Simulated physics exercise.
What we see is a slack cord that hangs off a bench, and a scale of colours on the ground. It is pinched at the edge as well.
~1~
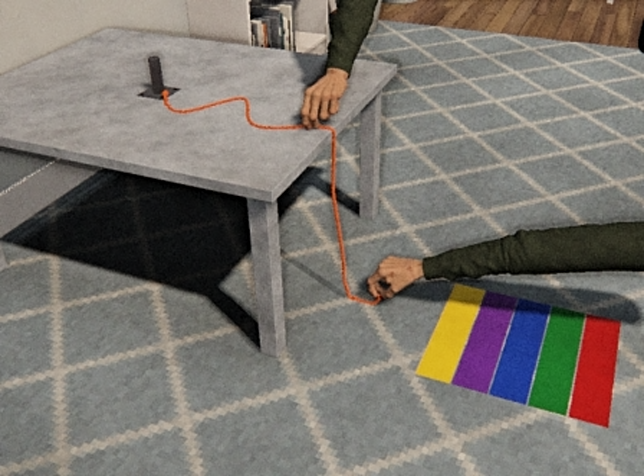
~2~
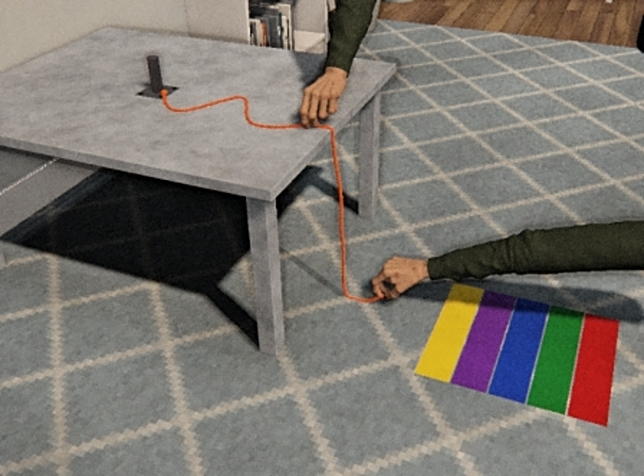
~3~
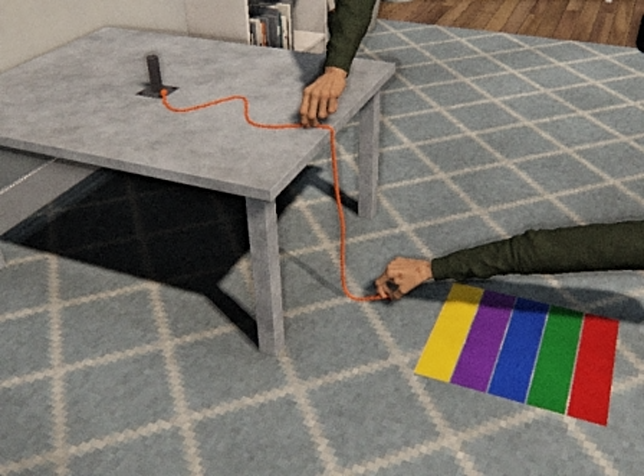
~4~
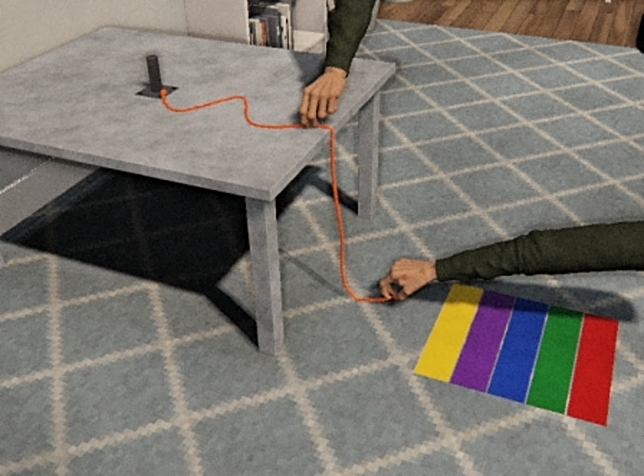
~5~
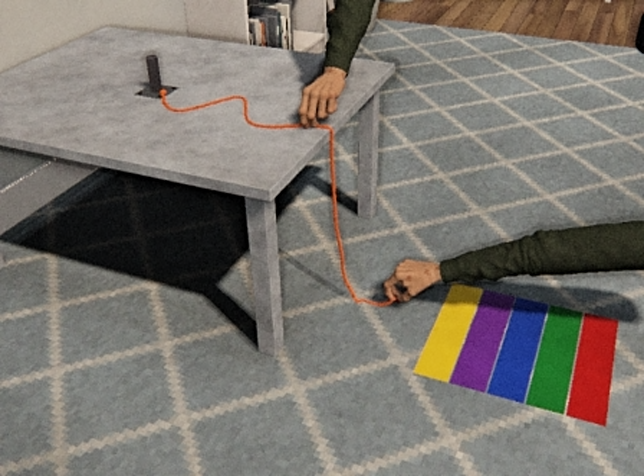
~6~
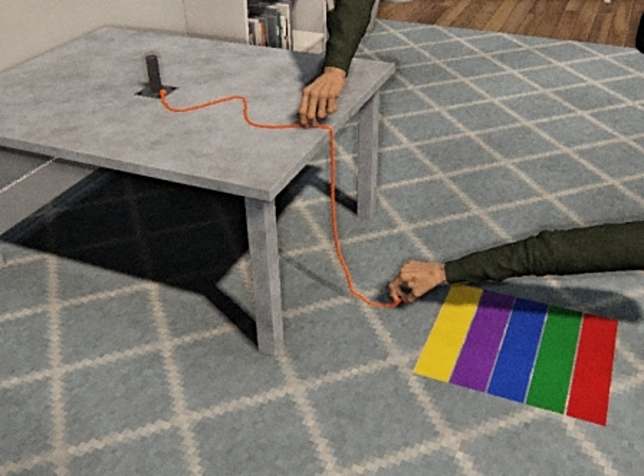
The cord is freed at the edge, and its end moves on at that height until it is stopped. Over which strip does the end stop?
The end stops over the red strip.
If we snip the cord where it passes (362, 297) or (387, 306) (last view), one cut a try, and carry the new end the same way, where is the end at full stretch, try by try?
Near (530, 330) and (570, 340).
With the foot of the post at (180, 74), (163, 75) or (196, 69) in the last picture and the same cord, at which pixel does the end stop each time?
About (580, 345), (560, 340) and (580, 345).
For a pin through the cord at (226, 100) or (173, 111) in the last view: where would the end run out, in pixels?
Near (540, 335) and (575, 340).
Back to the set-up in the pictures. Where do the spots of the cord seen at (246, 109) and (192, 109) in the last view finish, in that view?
The first at (295, 119), the second at (223, 104).
A little later, end near (519, 329); over blue.
Next, end near (568, 341); over green.
When it is tight, end near (599, 348); over red. It gets as far as the red strip.
